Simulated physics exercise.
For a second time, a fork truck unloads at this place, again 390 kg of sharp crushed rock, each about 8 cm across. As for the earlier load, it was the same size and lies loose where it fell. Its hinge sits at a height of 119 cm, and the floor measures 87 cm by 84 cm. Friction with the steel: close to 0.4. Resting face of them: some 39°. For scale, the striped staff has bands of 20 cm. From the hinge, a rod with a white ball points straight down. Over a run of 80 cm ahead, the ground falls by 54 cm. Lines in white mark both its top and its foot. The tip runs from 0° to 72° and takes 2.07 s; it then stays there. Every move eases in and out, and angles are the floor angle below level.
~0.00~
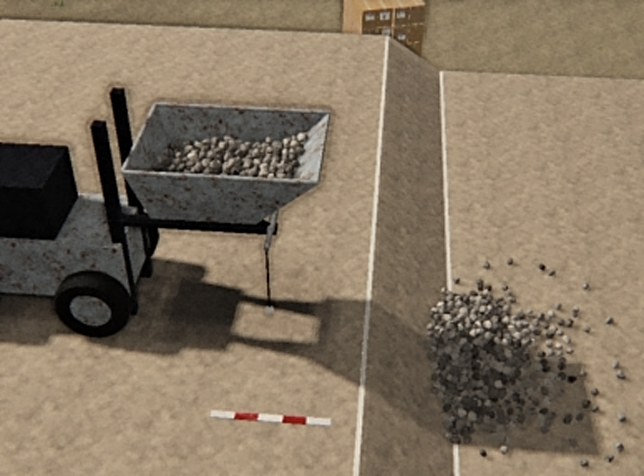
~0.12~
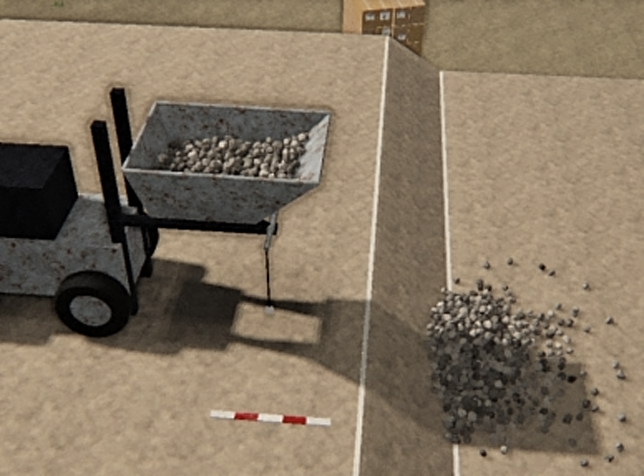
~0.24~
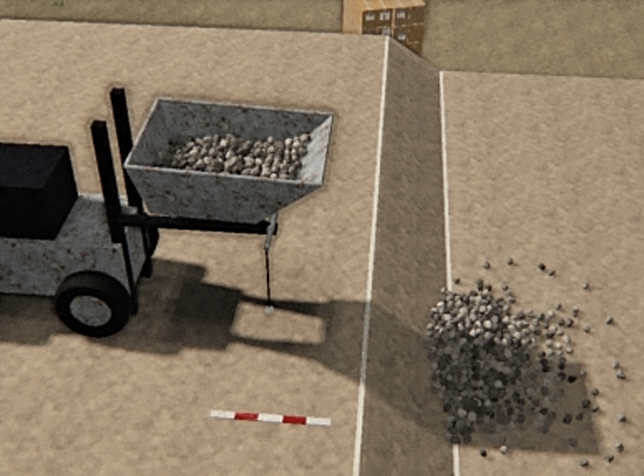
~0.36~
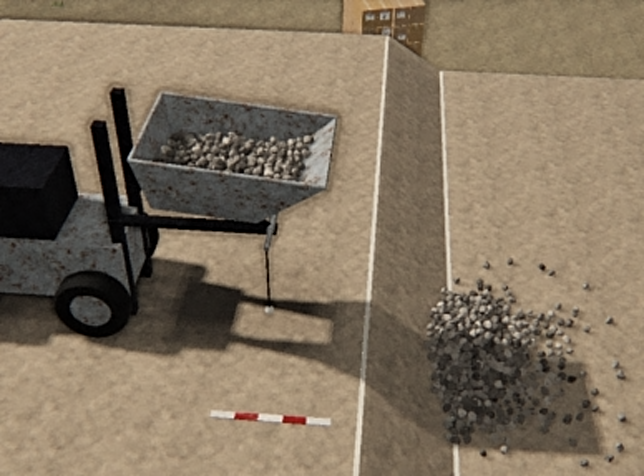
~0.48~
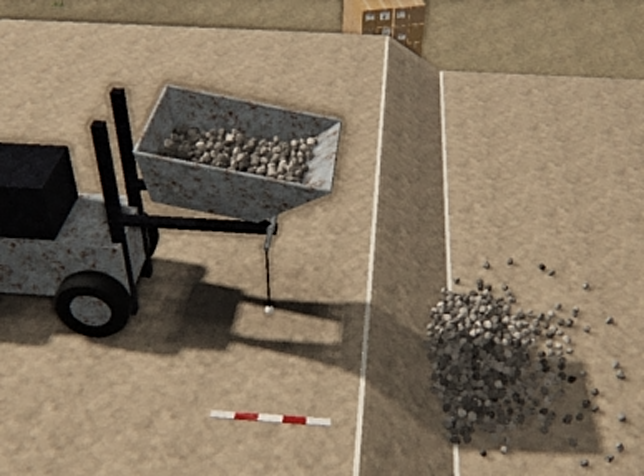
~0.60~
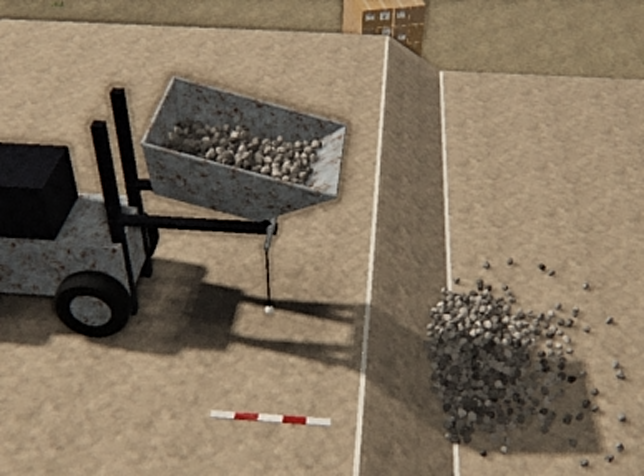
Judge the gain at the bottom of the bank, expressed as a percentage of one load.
Close to 30 parts in a hundred.
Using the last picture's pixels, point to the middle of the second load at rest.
The middle lies near (437, 338) in the last picture.
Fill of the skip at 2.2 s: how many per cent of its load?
Around 70 per cent of the load is still inside.
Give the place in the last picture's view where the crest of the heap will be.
Roughly at (408, 318).
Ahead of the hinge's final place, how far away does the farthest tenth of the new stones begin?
I'd say close to 180 centimetres ahead of it.
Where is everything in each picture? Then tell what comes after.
In the first picture, lip at (318, 183), floor tilted 0°, highest stones at (294, 149). The earlier load is highest near (460, 339), 29 cm below ground level, 16 % on the top or the slope, 84 % at the foot of the bank.
In the second picture, the skip is at 1°, its lip at (319, 184); the top of the load is at (286, 151); the stones move at 0.1 m/s on average.
In the third picture, lip at (322, 185), floor tilted 3°, highest stones at (269, 149); the stones move at 0.2 m/s on average.
In the fourth picture, the skip is at 6°, its lip at (326, 188); the top of the load is at (227, 145); the stones move at 0.3 m/s on average.
In the fifth picture, lip at (331, 192), floor tilted 10°, highest stones at (197, 142); the stones move at 0.4 m/s on average.
In the sixth picture, lip at (337, 197), floor tilted 15°, highest stones at (196, 137); the stones move at 0.4 m/s on average.
After 1.5 s the floor is at 61°; in per cent of one load, 100 in the skip, 16 on the top or the slope, 84 at the foot of the bank; the foremost stones are at (627, 376).
After 2.2 s the floor is at 72°; in per cent of one load, 68 in the skip, 48 on the top or the slope, 84 at the foot of the bank; the foremost stones are at (627, 376).
After 2.5 s the floor is at 72°; in per cent of one load, 26 in the skip, 85 on the top or the slope, 89 at the foot of the bank; the foremost stones are at (627, 376).
After 5.2 s the floor is at 72°; in per cent of one load, 0 in the skip, 86 on the top or the slope, 114 at the foot of the bank; the foremost stones are at (627, 376). Net gain at the foot of the bank, 30.
